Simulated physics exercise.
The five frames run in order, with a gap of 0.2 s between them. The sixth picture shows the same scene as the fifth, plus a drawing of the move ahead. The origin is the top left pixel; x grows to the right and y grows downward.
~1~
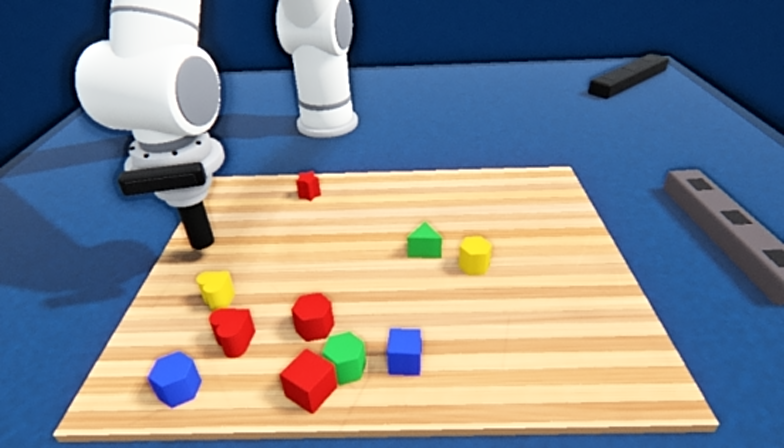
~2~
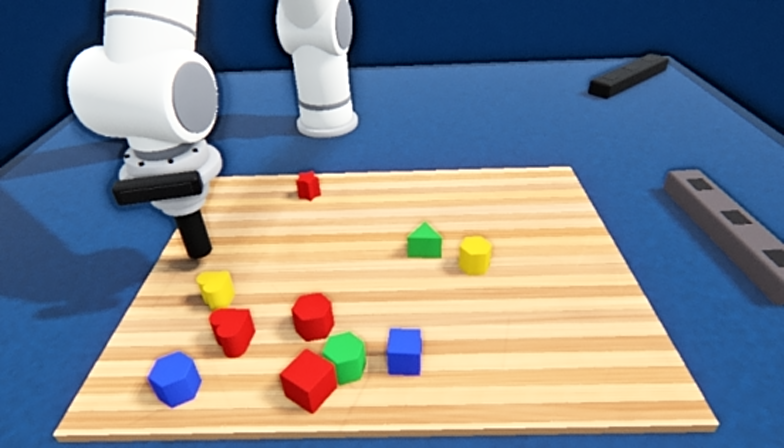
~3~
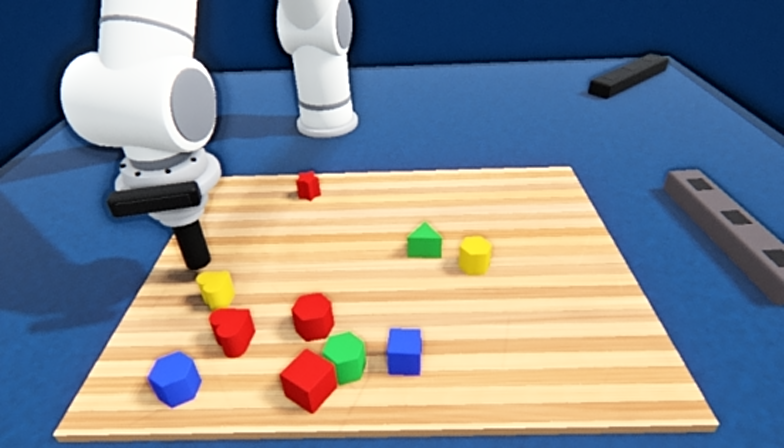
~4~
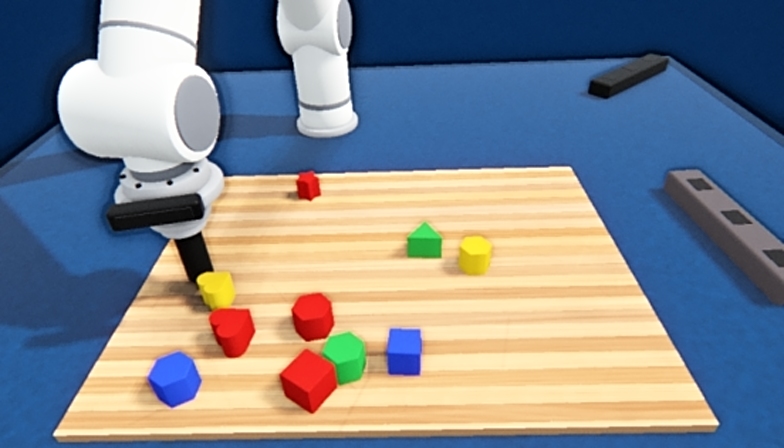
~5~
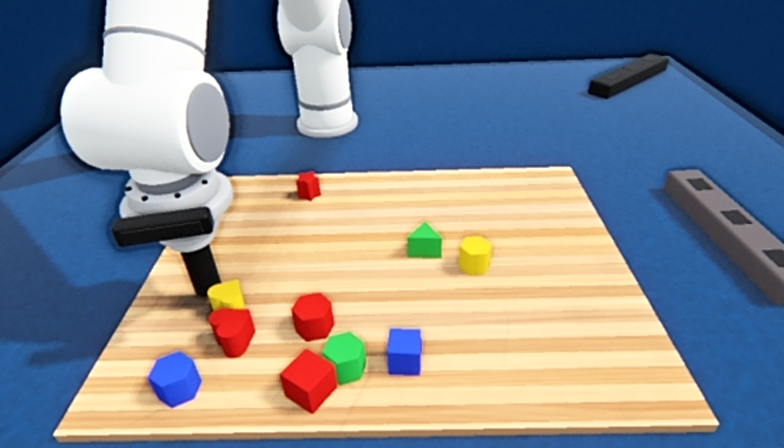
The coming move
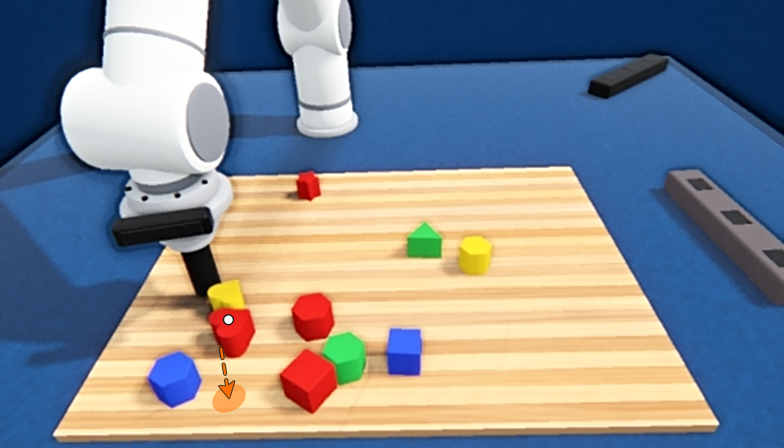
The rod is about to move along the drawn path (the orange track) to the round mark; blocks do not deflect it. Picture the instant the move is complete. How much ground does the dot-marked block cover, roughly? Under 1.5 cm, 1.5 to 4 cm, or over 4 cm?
Covers over 4 cm.
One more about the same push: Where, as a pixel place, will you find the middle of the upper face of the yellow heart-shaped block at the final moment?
At pixel (240, 303).
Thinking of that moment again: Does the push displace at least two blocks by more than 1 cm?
Final answer: Yes.
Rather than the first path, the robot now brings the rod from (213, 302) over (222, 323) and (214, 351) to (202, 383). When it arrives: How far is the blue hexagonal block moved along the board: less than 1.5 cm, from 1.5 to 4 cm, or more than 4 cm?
Moves 1.5 to 4 cm.
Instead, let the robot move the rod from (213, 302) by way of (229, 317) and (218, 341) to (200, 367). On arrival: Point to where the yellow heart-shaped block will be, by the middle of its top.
It should be at about (250, 303).
Drawn move, from (213, 302) directly to (229, 398); the dot is on the red heart-shaped block.
The first path, step by step. One third of the way, rod (213, 315); yellow heart-shaped block (239, 302), turned 75° anticlockwise; red heart-shaped block (231, 328).
Two thirds of the way, rod (218, 348); yellow heart-shaped block (240, 303), turned 85° anticlockwise; red heart-shaped block (249, 345), turned 50° anticlockwise.
At the end, rod (224, 384); blue hexagonal block still; yellow heart-shaped block (240, 303), turned 85° anticlockwise; red heart-shaped block (255, 357), turned 110° anticlockwise.
